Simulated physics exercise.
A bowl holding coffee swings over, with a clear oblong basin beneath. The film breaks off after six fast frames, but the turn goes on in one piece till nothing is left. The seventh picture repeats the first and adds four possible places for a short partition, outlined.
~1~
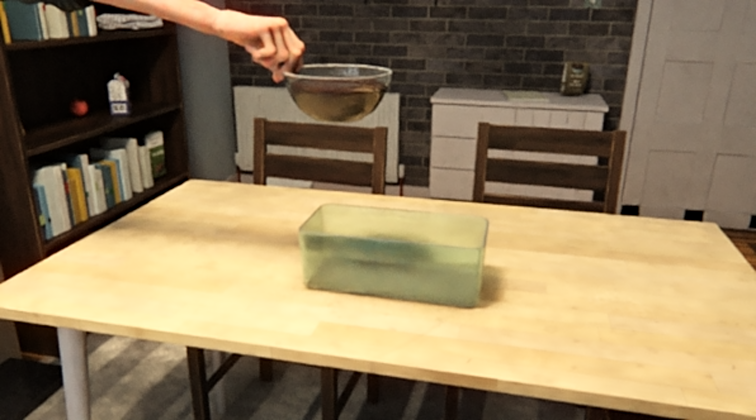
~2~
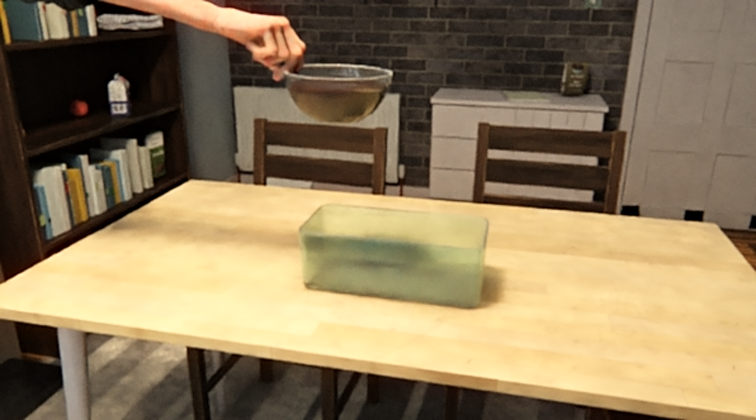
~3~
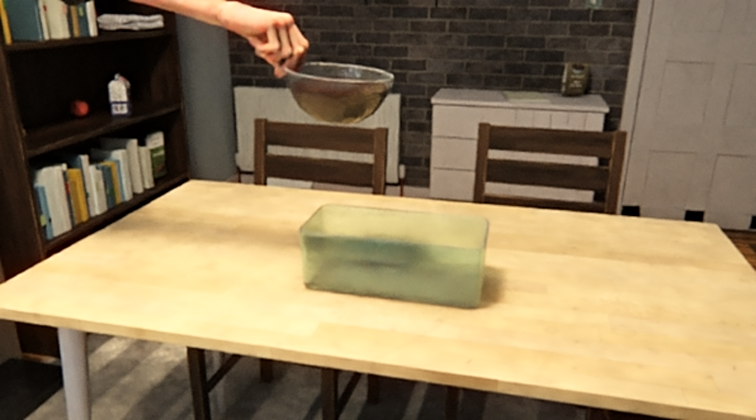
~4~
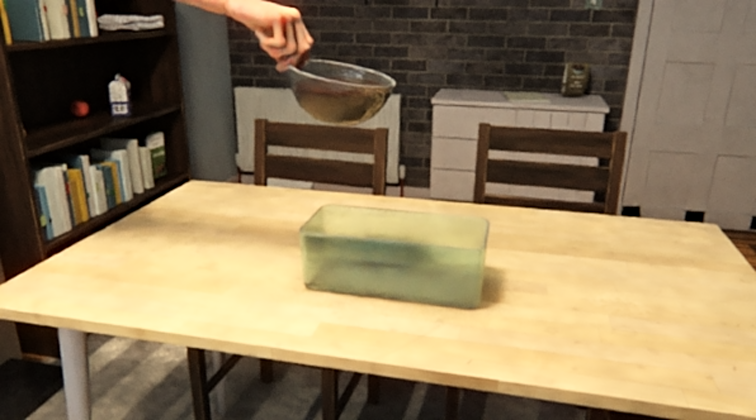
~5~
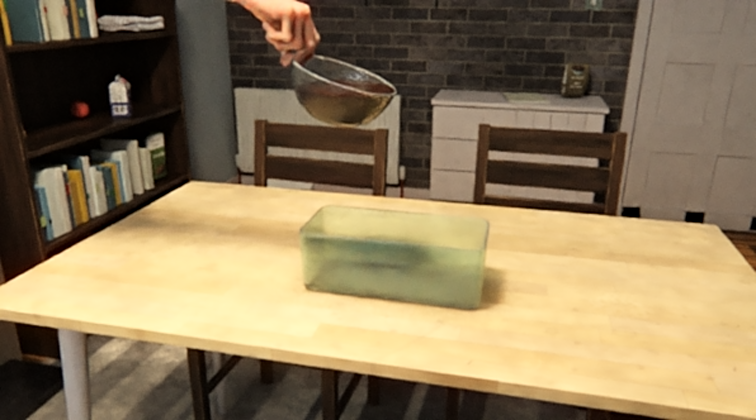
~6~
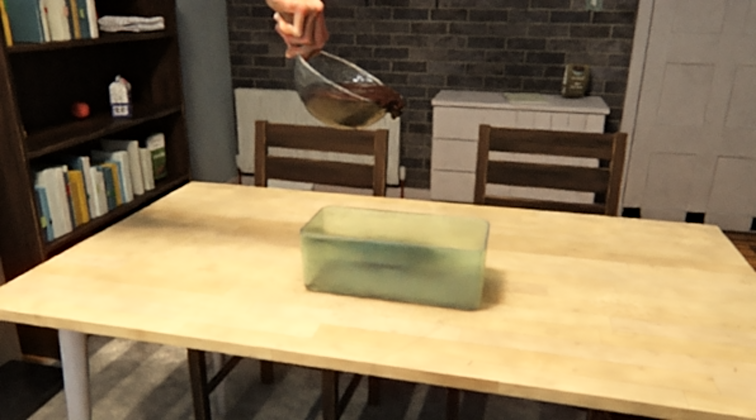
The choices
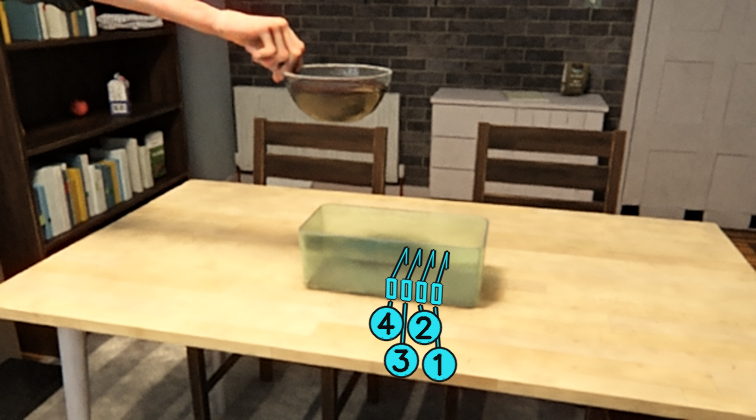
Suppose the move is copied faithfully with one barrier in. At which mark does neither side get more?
2.
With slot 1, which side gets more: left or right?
The left side.
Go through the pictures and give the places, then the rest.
Upright, lip at (389, 73); basin from (303, 285) to (478, 306); nothing has left yet.
Upright, lip at (389, 74); nothing has left yet.
Tipped about 5°, lip at (391, 78); nothing has left yet.
Tipped about 11°, lip at (393, 84); nothing has left yet.
Tipped about 18°, lip at (394, 93); coffee is over the lip, down to (394, 93).
Tipped about 28°, lip at (394, 103); coffee is over the lip, down to (396, 115).
On the marked copy, 1 at (435, 307); 2 at (420, 305); 3 at (405, 304); 4 at (390, 302).
If 1 is chosen, about 69 % ends left of the wall and 29 % right of it.
If 2 is chosen, about 49 % ends left of the wall and 49 % right of it.
If 3 is chosen, about 37 % ends left of the wall and 61 % right of it.
If 4 is chosen, about 25 % ends left of the wall and 74 % right of it.
